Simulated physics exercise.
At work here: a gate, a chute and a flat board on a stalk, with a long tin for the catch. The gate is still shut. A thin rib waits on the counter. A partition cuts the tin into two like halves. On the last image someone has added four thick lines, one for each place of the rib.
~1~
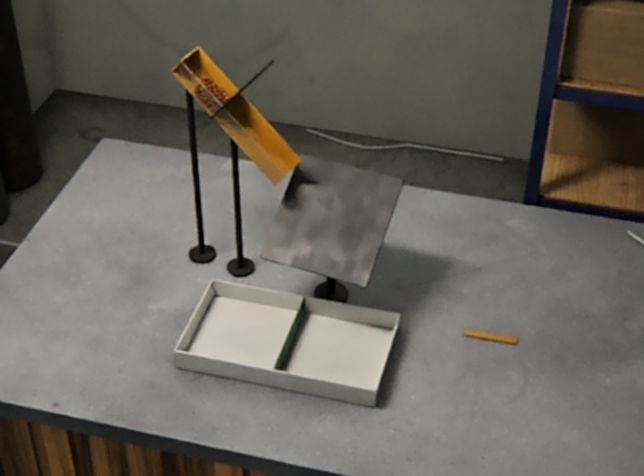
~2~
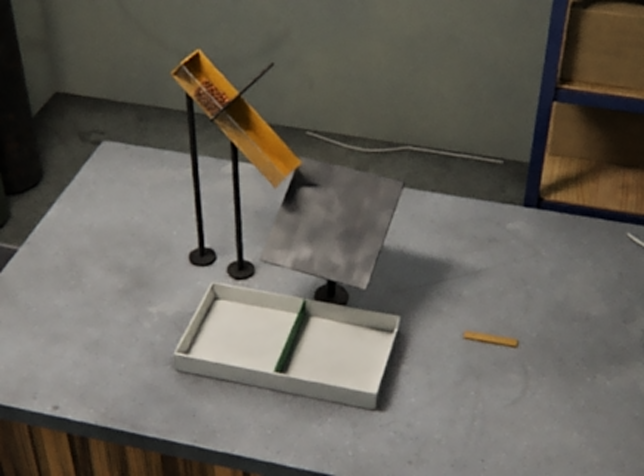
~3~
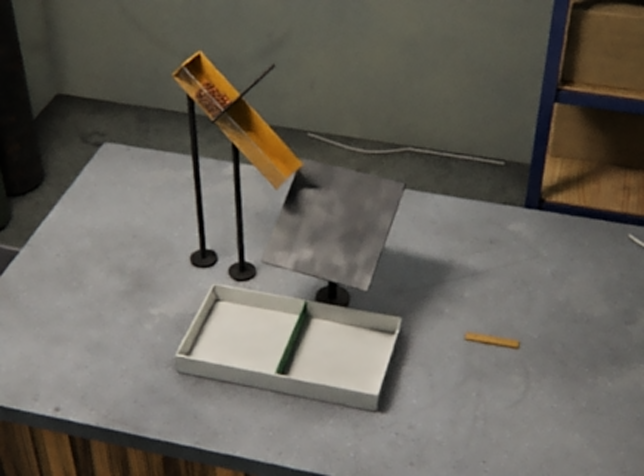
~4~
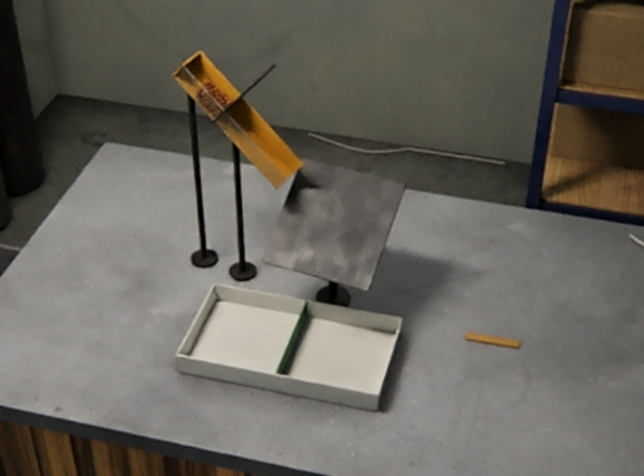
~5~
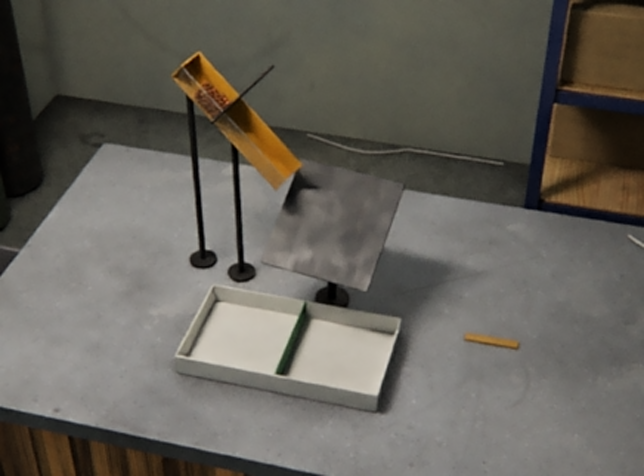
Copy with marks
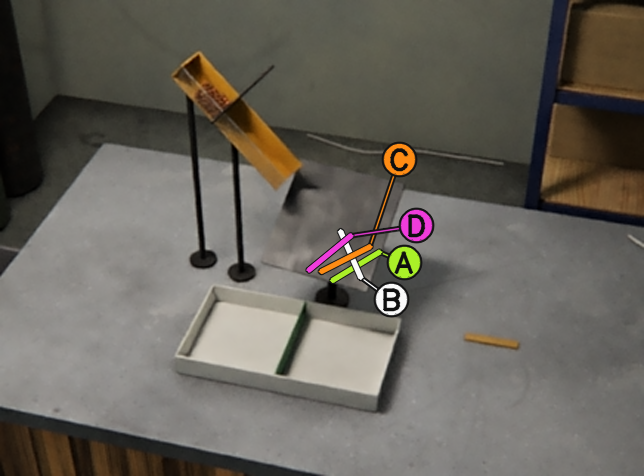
An orange chute stands above a tilted grey board and a divided tray, all motionless.
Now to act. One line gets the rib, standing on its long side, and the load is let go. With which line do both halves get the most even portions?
C beats the others.
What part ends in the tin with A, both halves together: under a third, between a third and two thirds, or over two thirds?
Line A gives over two thirds.
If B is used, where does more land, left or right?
The right half.
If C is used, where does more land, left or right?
The left half.
On the marked copy, line A from (379, 252) to (332, 280); line B from (340, 231) to (360, 277); line C from (369, 246) to (321, 271); line D from (350, 235) to (309, 270).
With A, of what is caught, a small share in the left half, the bulk in the right.
With B, of what is caught, a small share in the left half, all but a few in the right.
With C, of what is caught, close to two thirds in the left half, close to a third in the right.
With D, of what is caught, the bulk in the left half, a small share in the right.
